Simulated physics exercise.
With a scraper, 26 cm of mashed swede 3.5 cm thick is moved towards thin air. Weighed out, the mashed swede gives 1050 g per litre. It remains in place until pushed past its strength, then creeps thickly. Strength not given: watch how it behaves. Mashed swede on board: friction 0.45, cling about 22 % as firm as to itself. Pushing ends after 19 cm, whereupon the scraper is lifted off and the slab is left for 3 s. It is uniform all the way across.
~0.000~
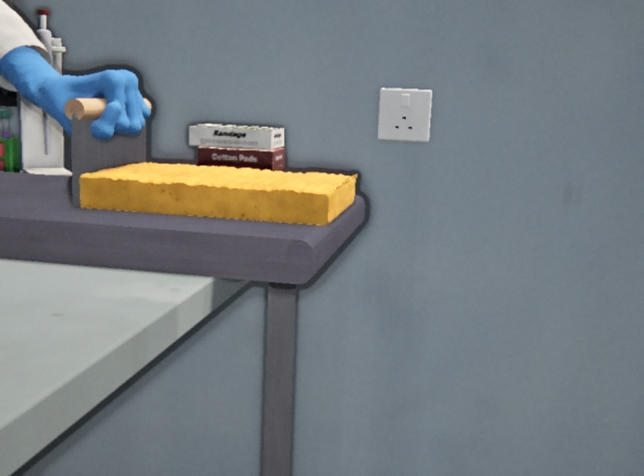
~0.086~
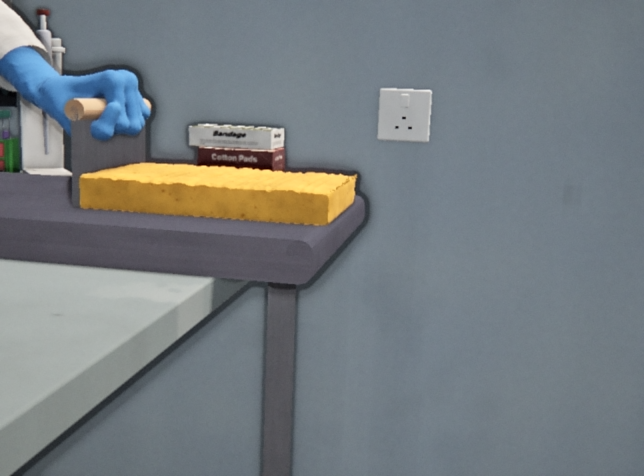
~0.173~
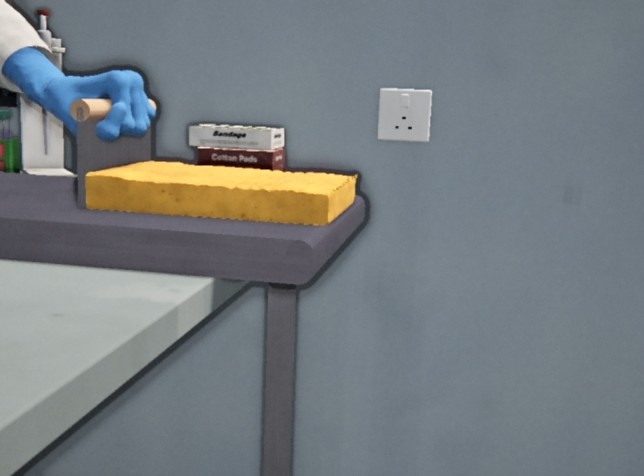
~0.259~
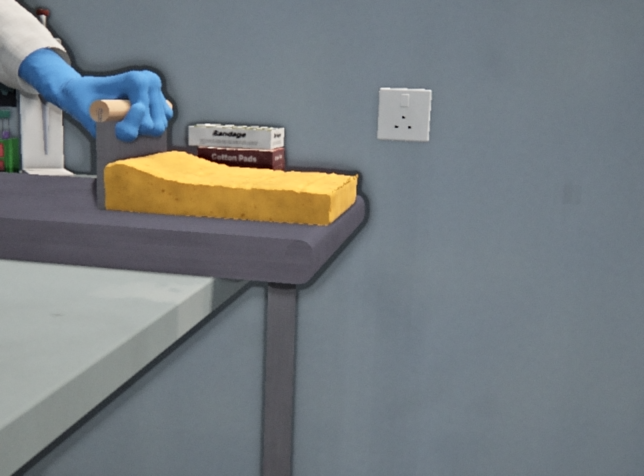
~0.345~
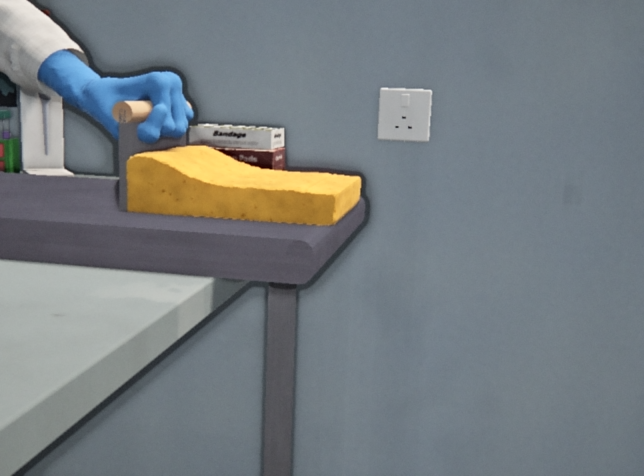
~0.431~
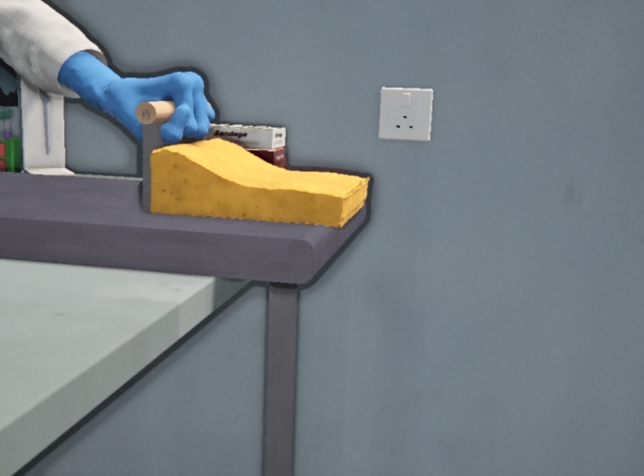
In this clip, a blue-gloved hand holding a scraper by its wooden handle pushes a yellow slab rightward along a grey board; the slab's left part bunches into a hump, and its right end moves slightly past the board's edge.
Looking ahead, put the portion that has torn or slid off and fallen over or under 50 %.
Portion torn or slid off and fallen: Upwards of 50 in a hundred.
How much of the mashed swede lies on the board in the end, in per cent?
About 20 % on the board.
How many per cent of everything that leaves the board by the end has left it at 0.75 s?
Share so far: Roughly 40 percent.
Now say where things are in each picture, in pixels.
In the first frame, foot of the scraper at (80, 208), not yet moved; leading edge of the mashed swede at (330, 201).
In the second frame, foot of the scraper at (80, 208), not yet moved; leading edge of the mashed swede at (330, 202).
In the third frame, foot of the scraper at (85, 209), moved 6 mm; leading edge of the mashed swede at (331, 202).
In the fourth frame, foot of the scraper at (104, 210), moved 2.8 cm; leading edge of the mashed swede at (332, 202).
In the fifth frame, foot of the scraper at (127, 212), moved 5.2 cm; leading edge of the mashed swede at (336, 202), 2 % of it past the edge, in one piece.
In the sixth frame, foot of the scraper at (150, 213), moved 7.6 cm; leading edge of the mashed swede at (345, 203), 4 % of it past the edge, in one piece.
After 0.75 s, 66 % lies on the board and 0 % has fallen.
After 1.14 s, 19 % lies on the board and 33 % has fallen.
After 1.52 s, 19 % lies on the board and 80 % has fallen.
After 1.90 s, 19 % lies on the board and 80 % has fallen.
After 3.90 s, at the end, 19 % lies on the board and 80 % has fallen.
